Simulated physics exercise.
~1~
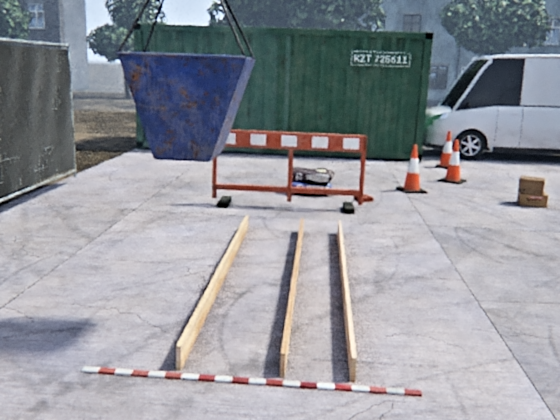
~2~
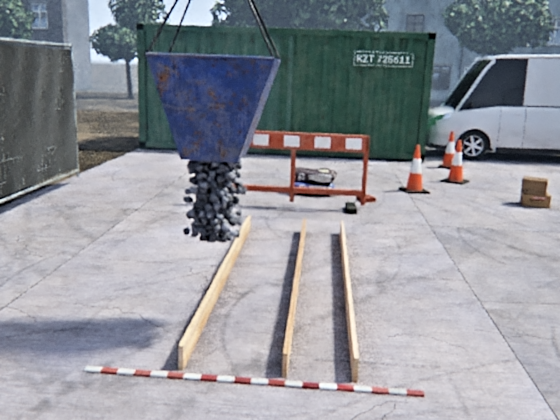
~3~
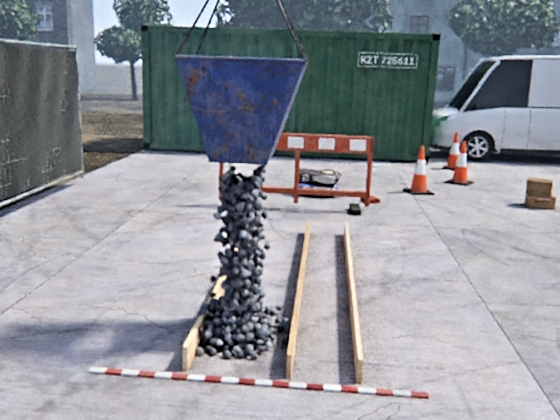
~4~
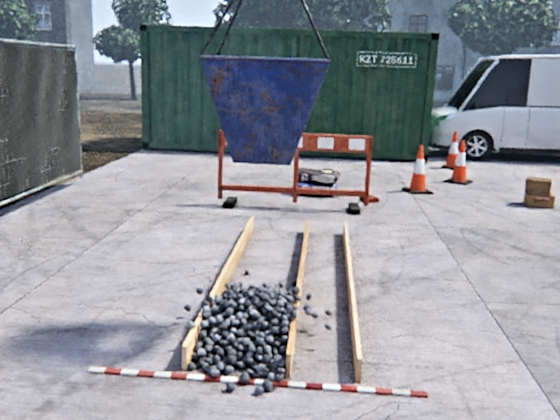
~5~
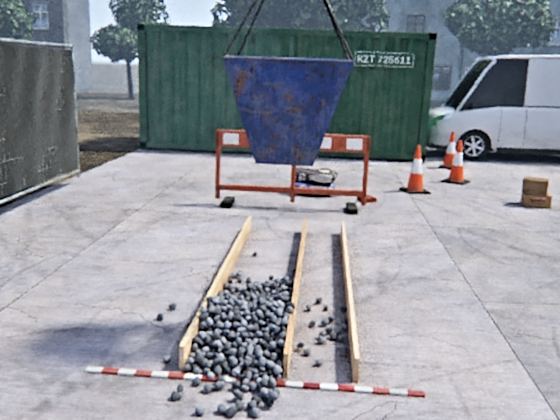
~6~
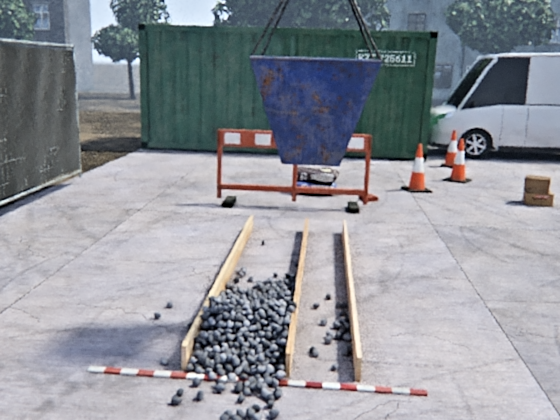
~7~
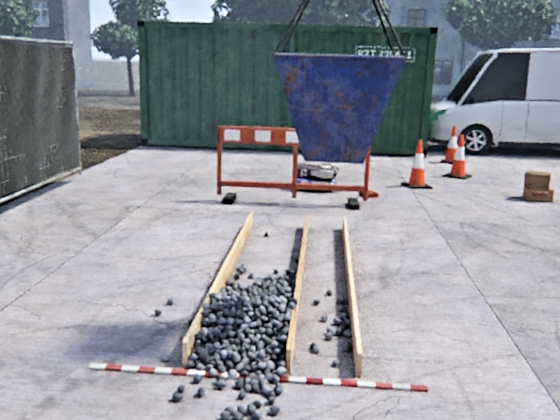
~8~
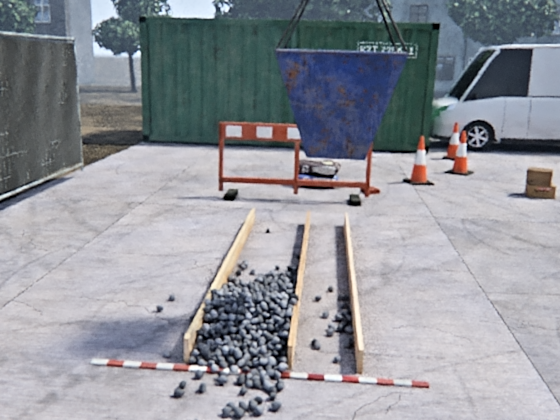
A rusty blue skip hangs on crane cables over a pale concrete yard, seen from slightly above by a gently swaying camera. Behind it stand a green container, an orange and white barrier, traffic cones and a white van, while three wooden boards form two bays behind a red and white pole. As the skip travels right, dark rounded stones pour from its bottom into the left bay. They heap up and spread, some rolling past the pole and a few into the right bay. The empty skip carries on right, then stops, leaving nearly all the stones piled in the left bay.
